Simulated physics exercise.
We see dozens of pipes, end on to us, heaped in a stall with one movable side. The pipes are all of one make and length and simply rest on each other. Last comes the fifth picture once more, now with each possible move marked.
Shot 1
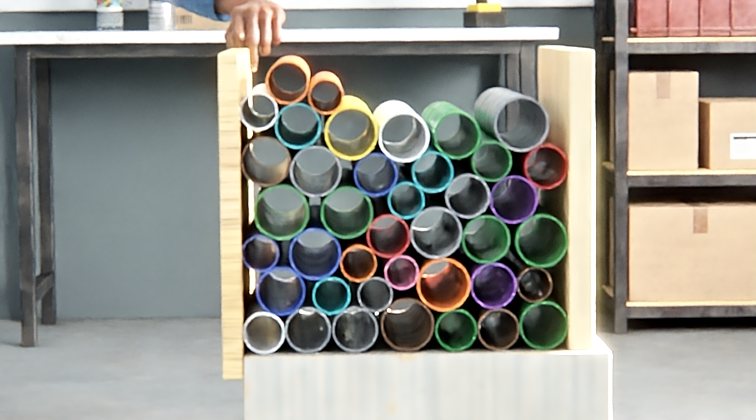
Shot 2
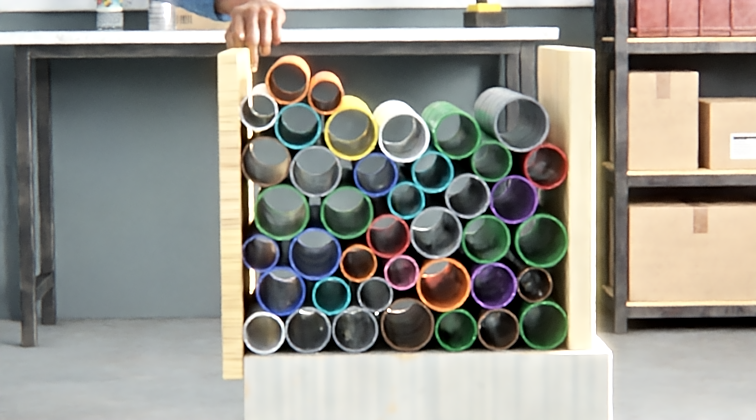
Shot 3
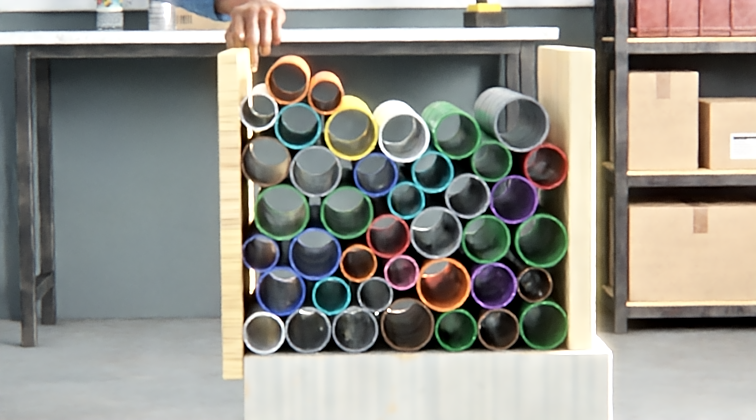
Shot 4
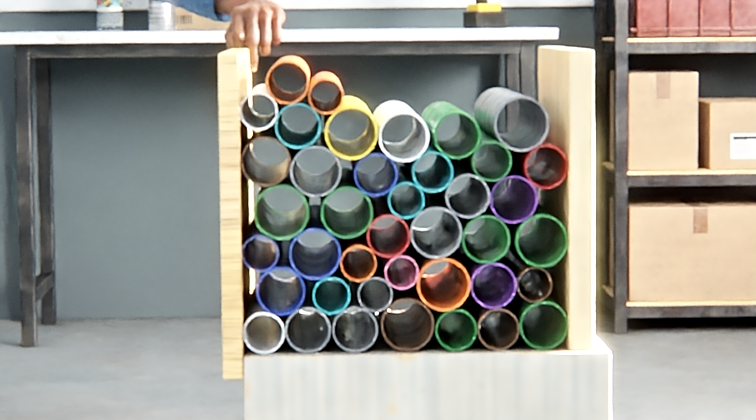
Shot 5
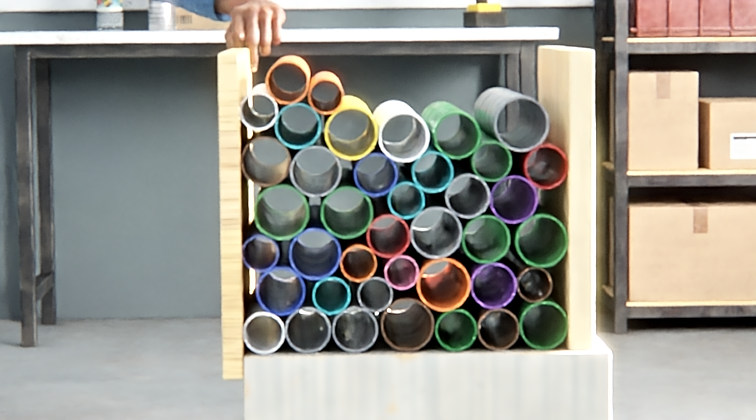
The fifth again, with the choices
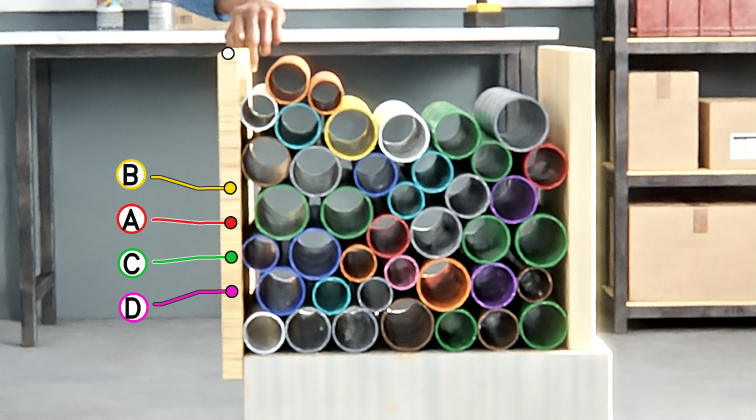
In a workshop, dozens of colourful round pipes sat piled between two upright wooden boards on a pale base, while a hand rested at the top of the left board and nothing visibly moved.
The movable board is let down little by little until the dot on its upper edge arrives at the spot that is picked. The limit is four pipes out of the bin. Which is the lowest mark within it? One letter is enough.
No lower than B.
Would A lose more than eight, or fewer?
It loses fewer than eight.
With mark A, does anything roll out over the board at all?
At A: Yes.
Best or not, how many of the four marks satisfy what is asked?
One of the four.
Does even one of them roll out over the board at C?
Yes.
On the marked copy, A at (231, 223); B at (230, 188); C at (231, 257); D at (232, 291); the white dot at (228, 53).
With B. Early on, top of the board (239, 117).
Further on, top of the board (240, 187).
At the end, top of the board (240, 187), two out over the board.
As for the rest, A five out over the board; C five out over the board; D more than four out over the board.
